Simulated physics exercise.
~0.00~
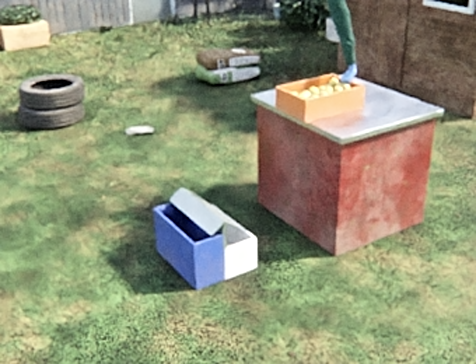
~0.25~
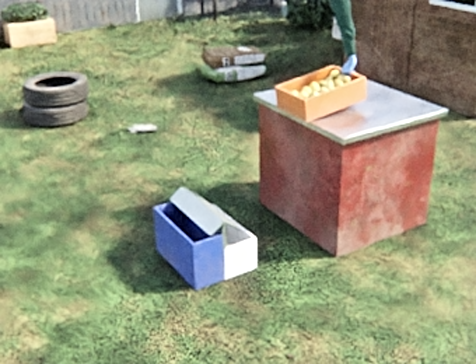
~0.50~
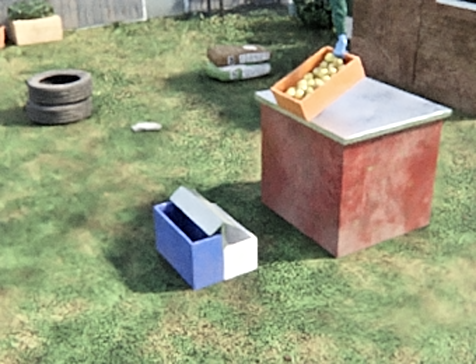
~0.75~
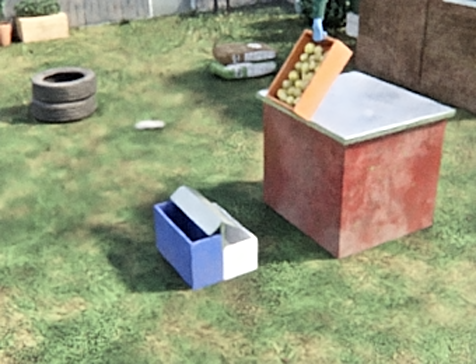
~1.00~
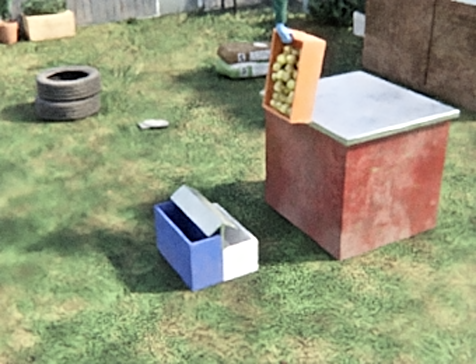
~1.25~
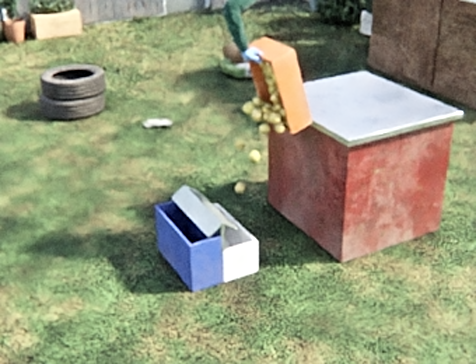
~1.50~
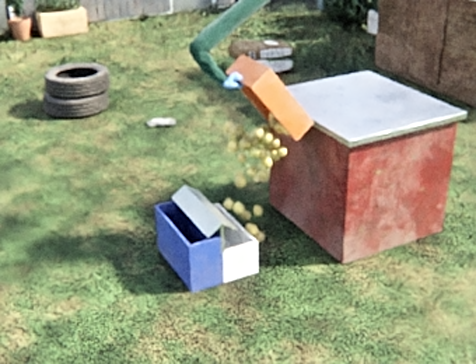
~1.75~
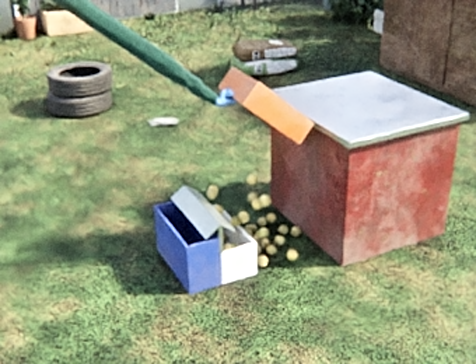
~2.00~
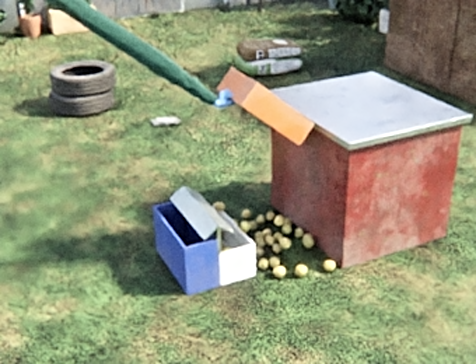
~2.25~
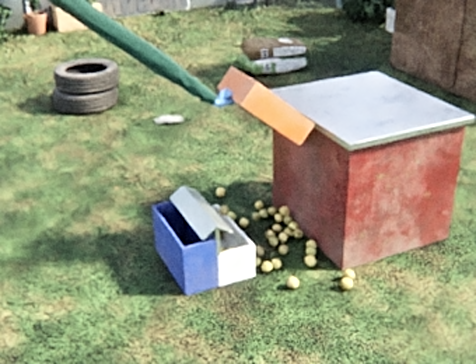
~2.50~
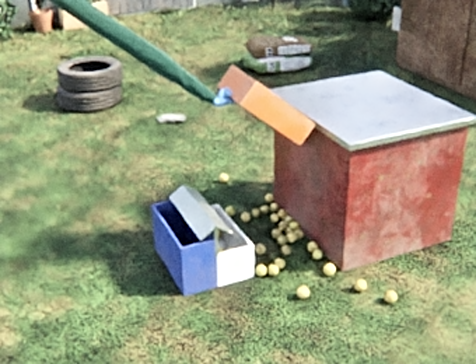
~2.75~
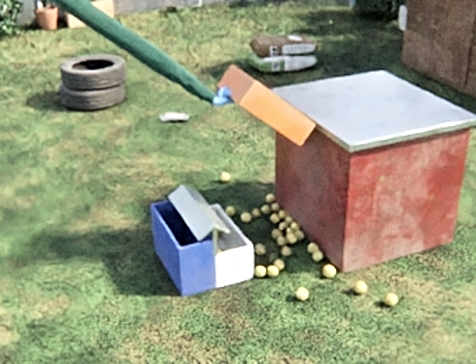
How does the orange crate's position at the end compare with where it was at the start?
At the start the orange crate sits upright on top of the bench, but by the end it has moved left and is held tipped over at the bench's left edge.
